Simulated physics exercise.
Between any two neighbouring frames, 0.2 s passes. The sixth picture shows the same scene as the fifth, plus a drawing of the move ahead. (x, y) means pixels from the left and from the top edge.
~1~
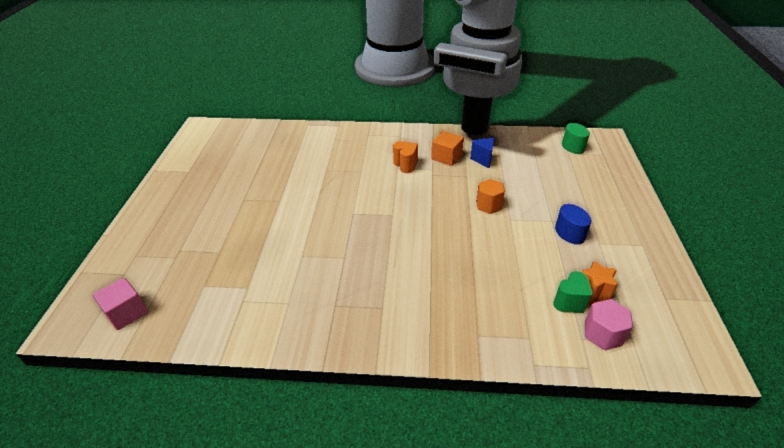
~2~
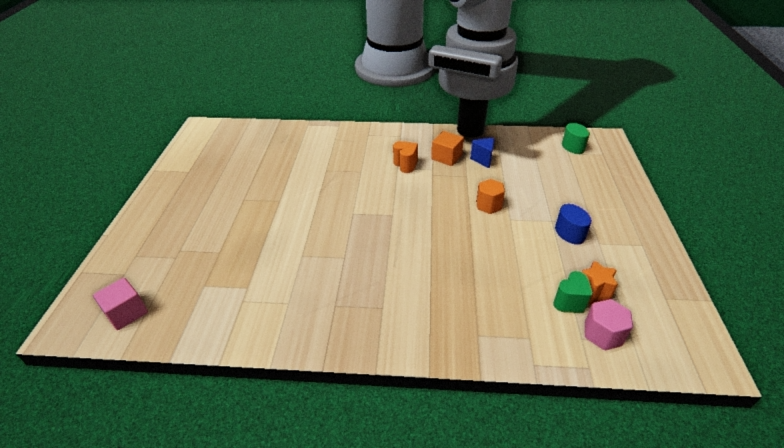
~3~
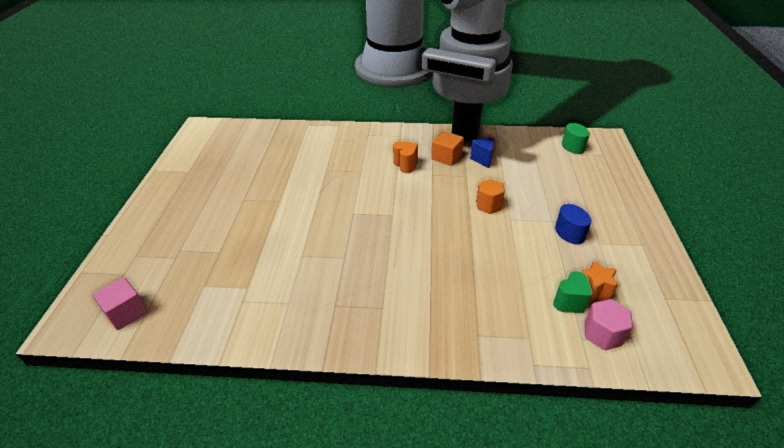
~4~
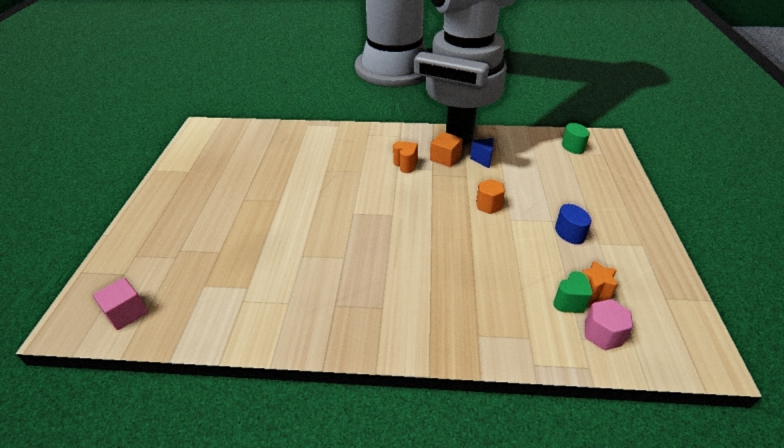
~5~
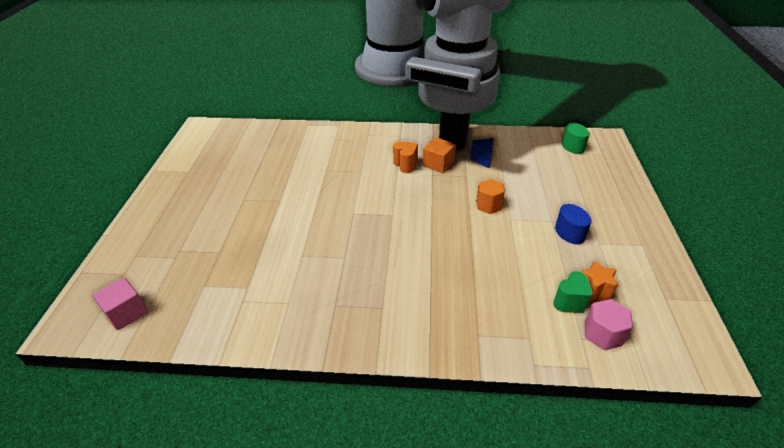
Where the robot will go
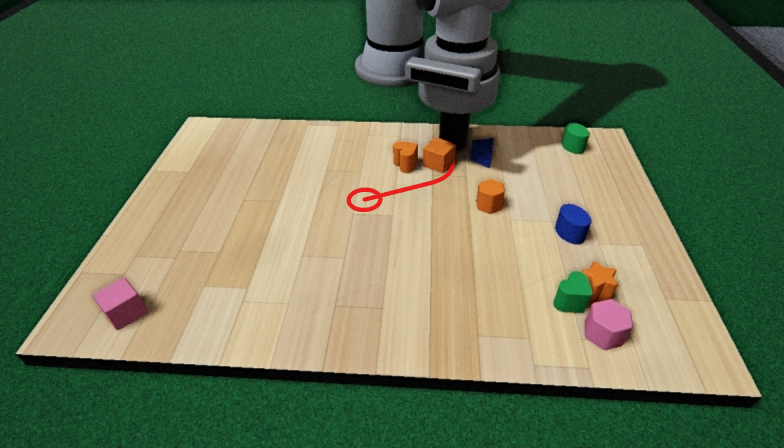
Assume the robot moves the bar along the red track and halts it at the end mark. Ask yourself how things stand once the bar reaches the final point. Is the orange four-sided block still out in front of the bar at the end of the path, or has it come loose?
Once the path is finished, the orange four-sided block still sits ahead of the bar.
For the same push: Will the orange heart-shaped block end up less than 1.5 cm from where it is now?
Short answer: Yes.
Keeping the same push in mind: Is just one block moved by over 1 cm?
Answer: Yes.
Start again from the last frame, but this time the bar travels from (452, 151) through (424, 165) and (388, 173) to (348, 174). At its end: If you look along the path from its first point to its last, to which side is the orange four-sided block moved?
Shifts left.
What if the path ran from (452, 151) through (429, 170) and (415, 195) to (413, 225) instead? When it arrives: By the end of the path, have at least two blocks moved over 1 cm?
No, it doesn't check out.
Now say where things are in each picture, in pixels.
In the first picture, lower end of the bar (475, 128), tops of blocks, orange heart-shaped block (406, 147), orange four-sided block (448, 139), blue triangle (486, 143).
In the second picture, bar (471, 130), blocks as before.
In the third picture, bar (465, 134), blocks as before.
In the fourth picture, bar (459, 138), orange four-sided block (447, 140).
In the fifth picture, bar (453, 143), orange heart-shaped block (406, 147), orange four-sided block (440, 145), blue triangle (486, 143).
The drawn path runs from (452, 151) by way of (447, 176) and (408, 189) to (365, 200).
On the path given first. One third of the way, bar (447, 168); orange four-sided block (421, 162), turned 45° clockwise.
Two thirds of the way, bar (408, 181); orange four-sided block (379, 173), turned 55° clockwise.
At the end, bar (364, 191); orange heart-shaped block not moved; orange four-sided block (333, 183), turned 60° clockwise; blue triangle not moved.
